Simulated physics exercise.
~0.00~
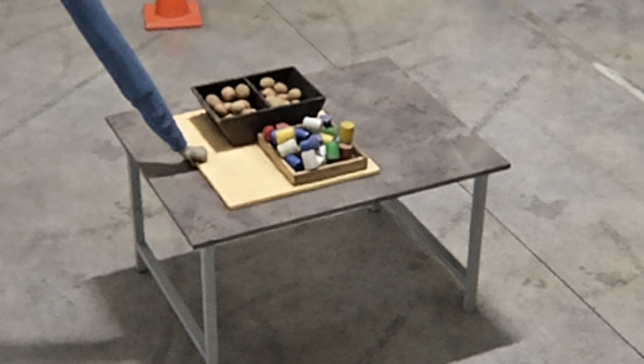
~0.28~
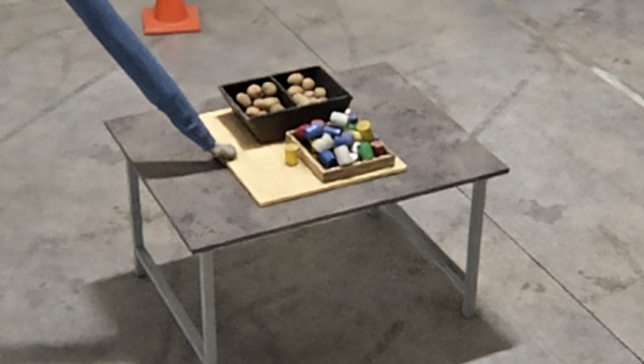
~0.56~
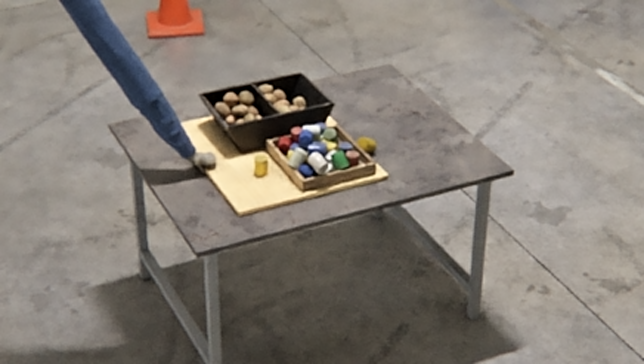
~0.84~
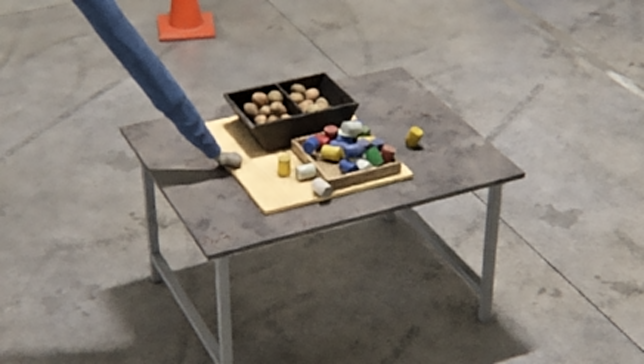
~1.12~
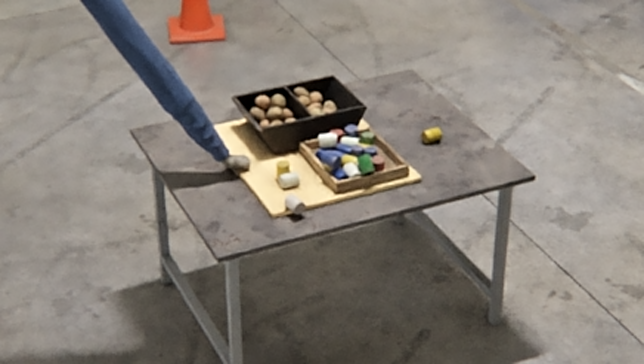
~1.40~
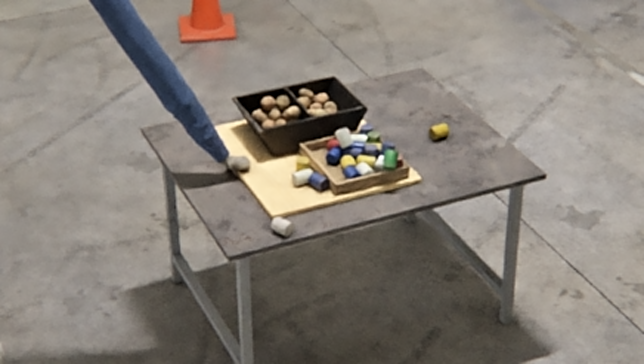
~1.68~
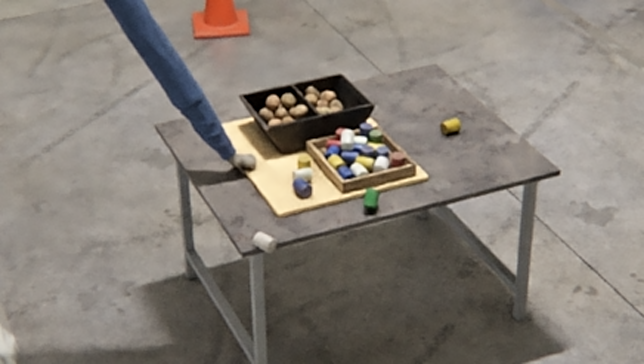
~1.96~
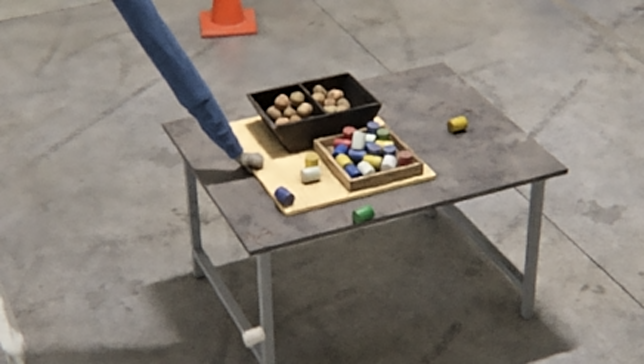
A blue-sleeved arm shakes a board holding two tubs, and several colourful jars spill from the wooden one.
